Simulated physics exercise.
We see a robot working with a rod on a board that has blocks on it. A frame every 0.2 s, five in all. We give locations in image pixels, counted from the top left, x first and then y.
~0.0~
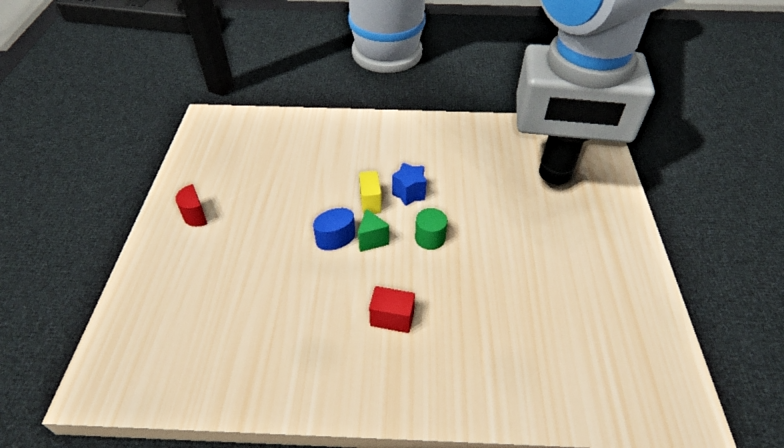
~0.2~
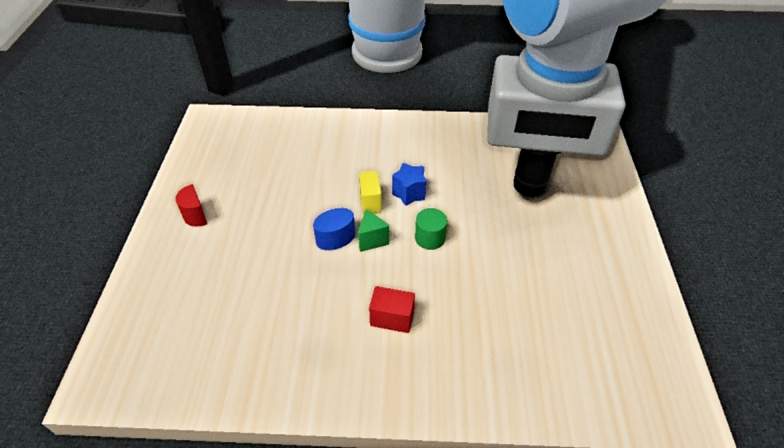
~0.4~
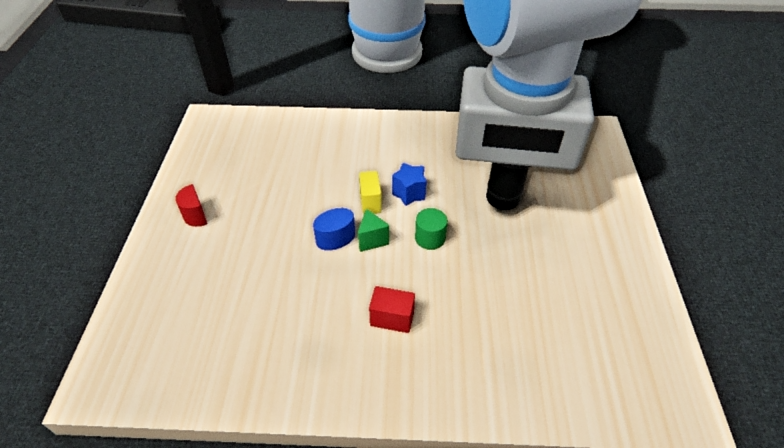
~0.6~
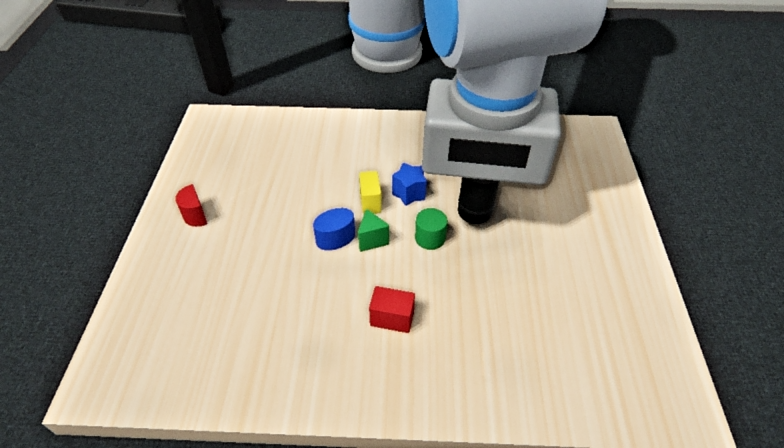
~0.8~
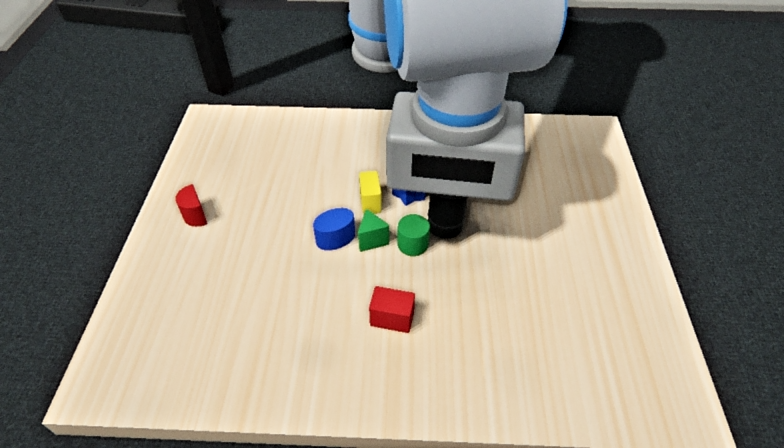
A robot arm moved its black rod in from the right side of a wooden board scattered with colored blocks, then nudged the green round block slightly left, closer to the green triangle.
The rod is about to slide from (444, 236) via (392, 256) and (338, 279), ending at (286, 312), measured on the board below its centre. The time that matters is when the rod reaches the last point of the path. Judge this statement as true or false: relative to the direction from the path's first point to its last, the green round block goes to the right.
This is false.
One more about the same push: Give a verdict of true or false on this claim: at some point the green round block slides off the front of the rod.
This is false.
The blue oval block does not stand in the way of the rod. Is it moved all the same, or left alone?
Put simply, it goes somewhere else.
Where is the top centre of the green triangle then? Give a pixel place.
The middle of its upper face should be somewhere near (320, 237).
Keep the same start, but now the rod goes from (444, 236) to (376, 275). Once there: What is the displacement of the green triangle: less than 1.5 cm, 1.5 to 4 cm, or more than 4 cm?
My estimate: In the 1.5 to 4 cm range.
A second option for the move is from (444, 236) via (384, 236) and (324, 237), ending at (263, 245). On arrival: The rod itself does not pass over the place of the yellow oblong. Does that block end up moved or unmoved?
By the time the path is finished, it has hardly shifted at all.
What follows on the original path. One third of the way, rod at (391, 246); blue oval block at (327, 215); green triangle at (346, 235), turned 110° clockwise; green round block at (361, 253).
Two thirds of the way, rod at (337, 269); blue oval block at (323, 213); green triangle at (321, 236); green round block at (308, 282).
At the end, rod at (284, 302); blue oval block at (323, 213); green triangle at (320, 237), turned 200° clockwise; red oblong unmoved; green round block at (259, 324).
